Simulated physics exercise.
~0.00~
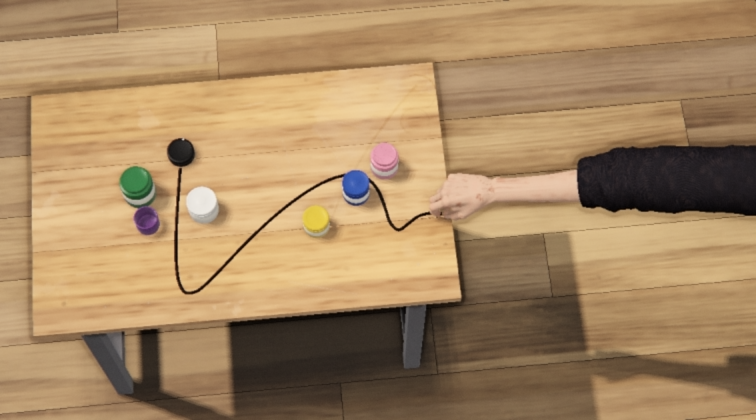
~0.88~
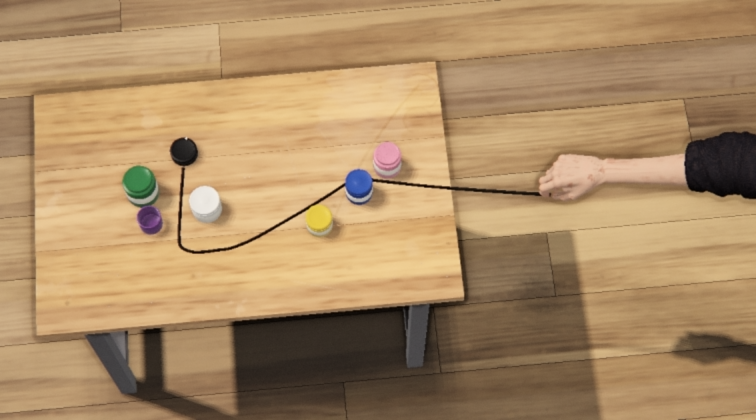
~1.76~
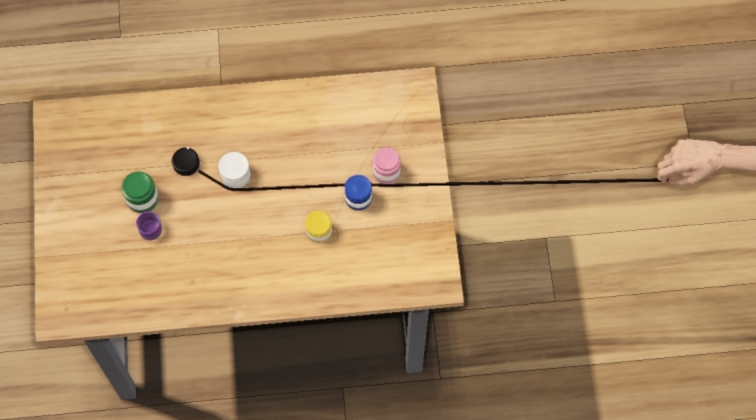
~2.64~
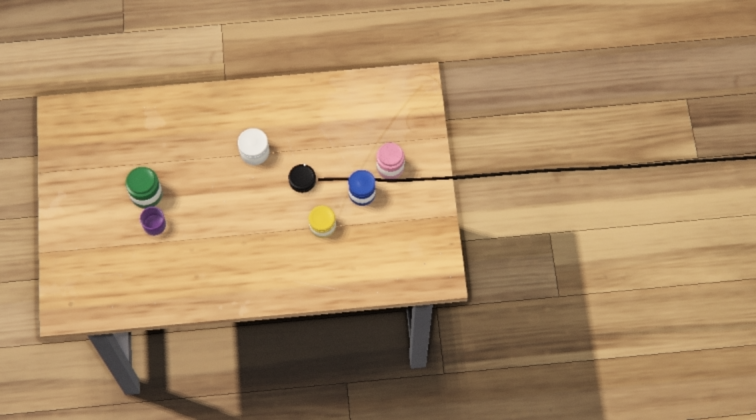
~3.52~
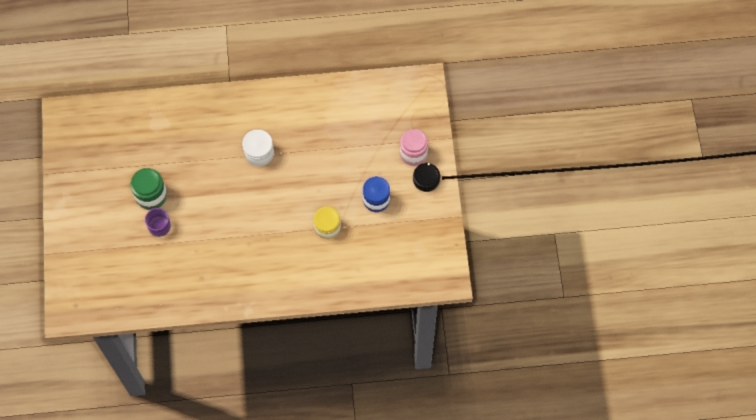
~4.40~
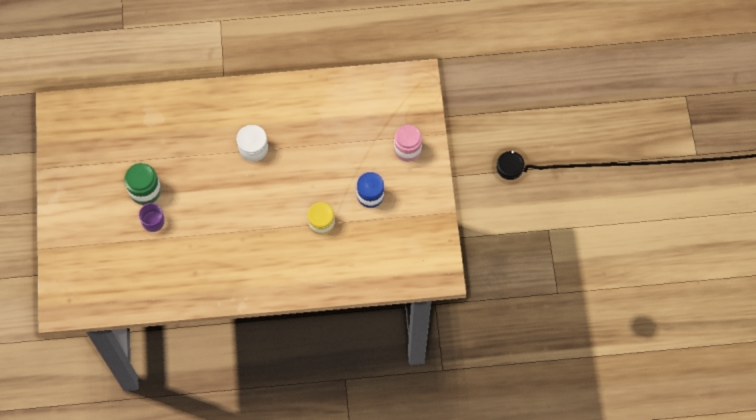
A hand in a dark sleeve pulls a black cord rightward from a round black charging pad on a wooden table, seen from above over a plank floor. A green jar and purple mug sit at left, a white tin beside them, and yellow, blue and pink containers toward the right. The slack cord straightens and sweeps the white tin up and right. The pad then slides right, passing between the blue tin and pink jar and nudging them slightly apart. Finally it clears the table's right edge, still on its cord, while everything else remains upright.
